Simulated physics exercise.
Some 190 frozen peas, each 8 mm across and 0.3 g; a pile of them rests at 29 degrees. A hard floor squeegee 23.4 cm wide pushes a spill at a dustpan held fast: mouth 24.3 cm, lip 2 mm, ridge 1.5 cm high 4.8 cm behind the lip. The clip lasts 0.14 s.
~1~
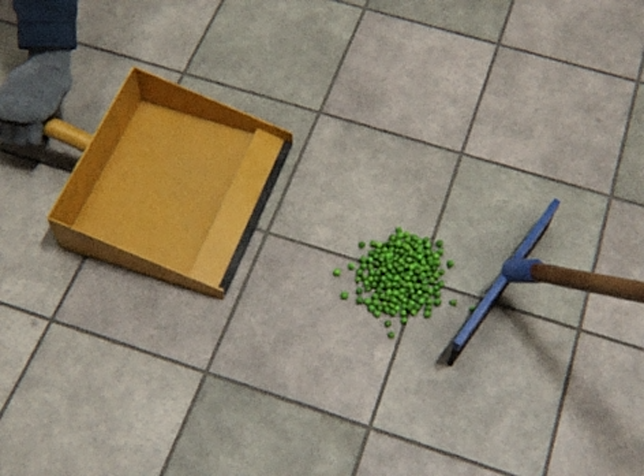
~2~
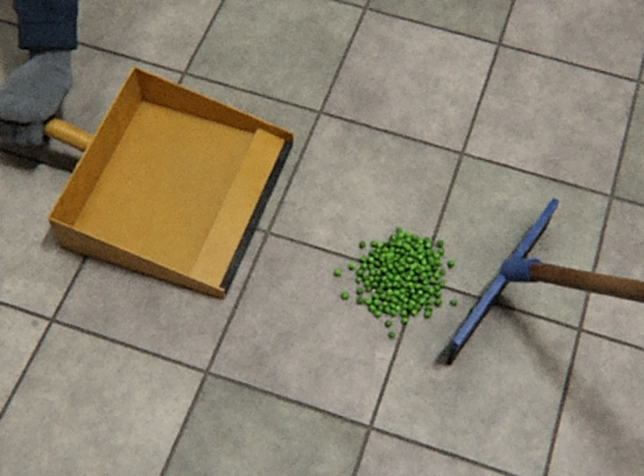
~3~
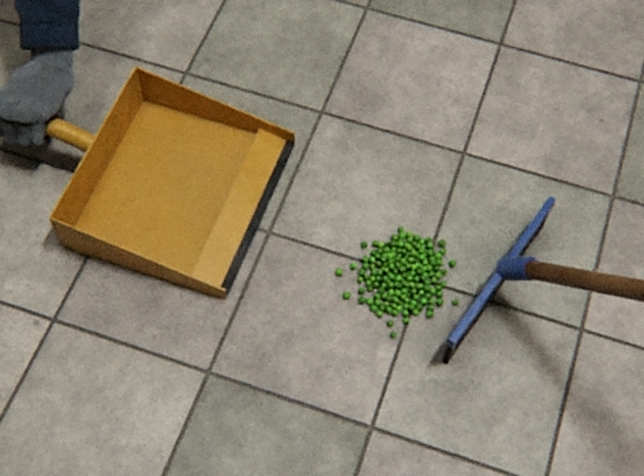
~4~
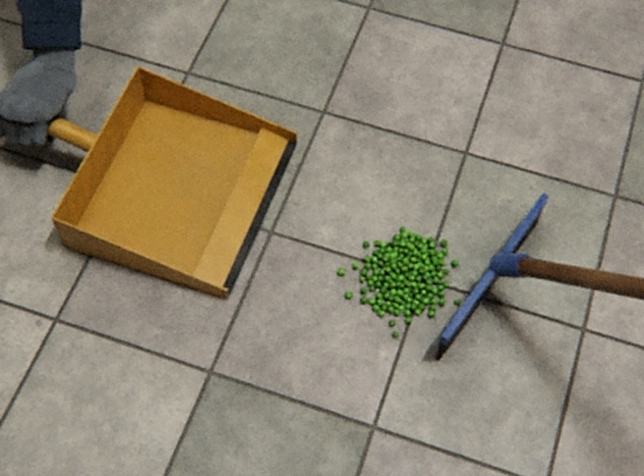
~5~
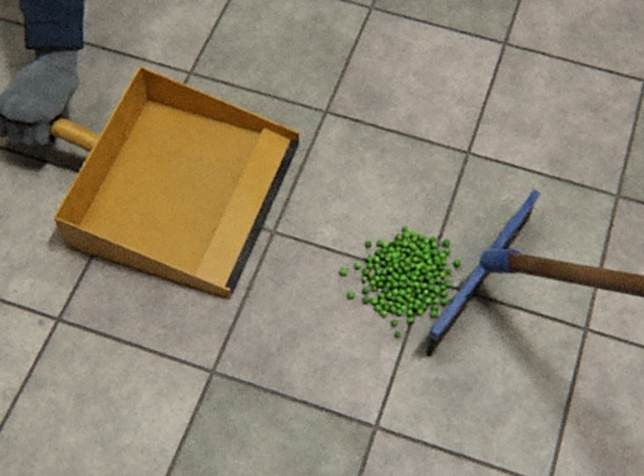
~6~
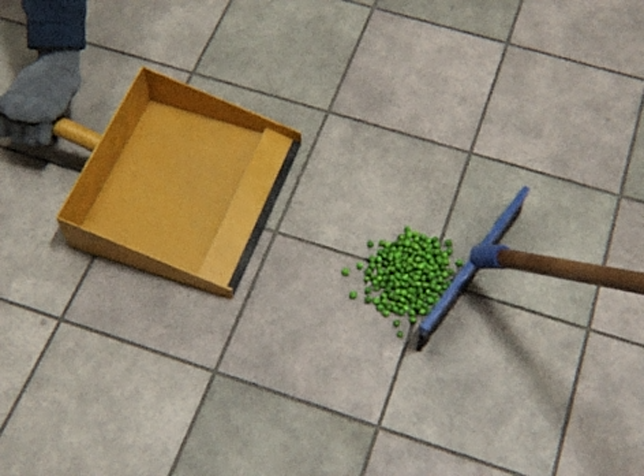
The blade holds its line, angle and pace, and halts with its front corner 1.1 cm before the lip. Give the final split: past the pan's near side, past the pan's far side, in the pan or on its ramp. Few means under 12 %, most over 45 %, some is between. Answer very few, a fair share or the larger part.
Near side: Very few, far side: Very few, pan: A fair share.
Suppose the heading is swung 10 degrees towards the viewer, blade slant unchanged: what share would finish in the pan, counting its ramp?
In that case some 5 per cent.
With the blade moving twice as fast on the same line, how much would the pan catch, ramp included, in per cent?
Then about 40 per cent.
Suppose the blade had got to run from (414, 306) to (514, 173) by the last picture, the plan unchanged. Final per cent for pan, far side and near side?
Pan 25, far 15, near 5.
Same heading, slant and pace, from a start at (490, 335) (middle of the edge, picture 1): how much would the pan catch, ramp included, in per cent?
About 5 per cent.
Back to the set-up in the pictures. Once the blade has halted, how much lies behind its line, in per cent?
Some 0 per cent.
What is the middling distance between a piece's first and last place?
Some 20 cm.
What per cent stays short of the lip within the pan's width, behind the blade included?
Roughly 75 per cent.
Then, 0.21 s after the last picture, middle of the blade 15 cm from the lip; 0 % over the lip, far side 0 %, near side 0 %.
Then, 0.35 s after the last picture, middle of the blade 8 cm from the lip; 0 % over the lip, far side 0 %, near side 0 %.
Then, 0.62 s after the last picture, middle of the blade 4 cm from the lip; 20 % over the lip, far side 5 %, near side 5 %.
In the end, near side 5 %, far side 5 %, pan 15 %, in front of the lip or behind the blade 75 %.
